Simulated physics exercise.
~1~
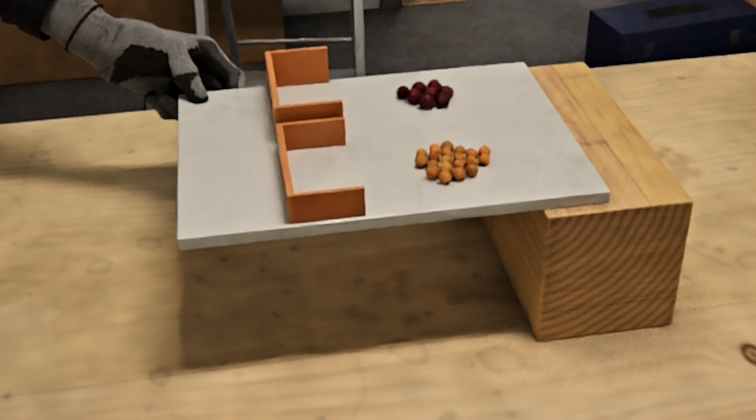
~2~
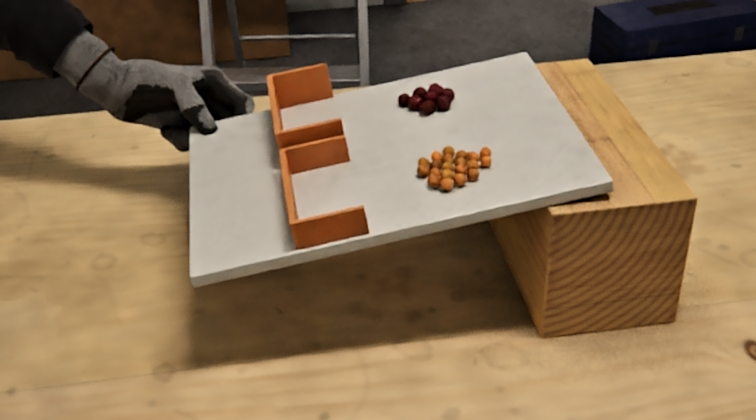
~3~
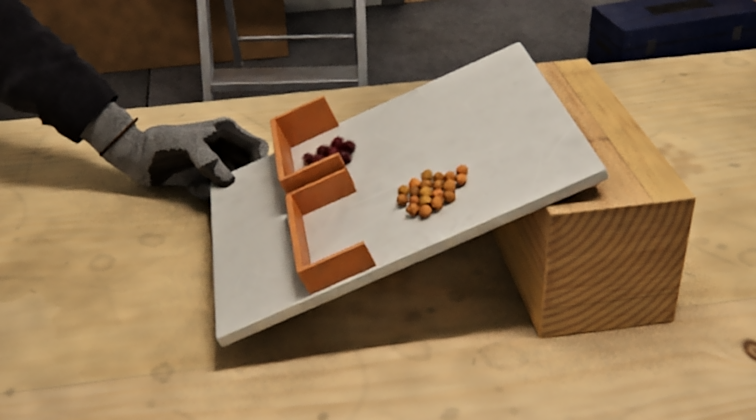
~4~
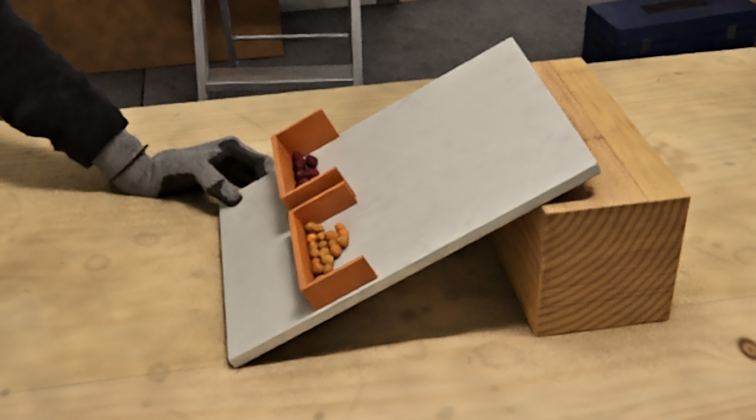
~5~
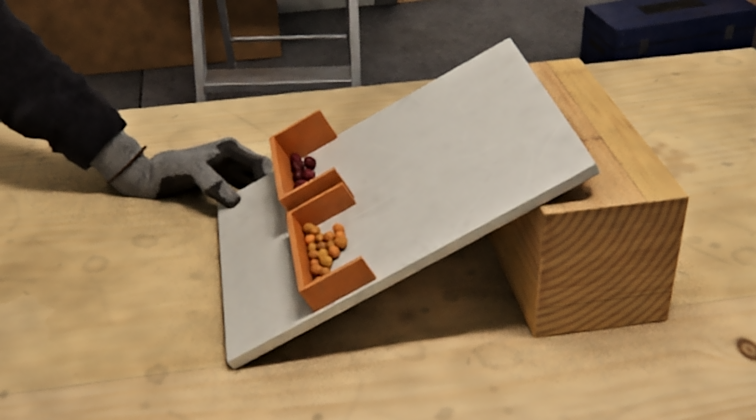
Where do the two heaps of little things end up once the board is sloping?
Both heaps end up against the orange barriers, with the dark red one in the back barrier and the orange one in the front barrier.
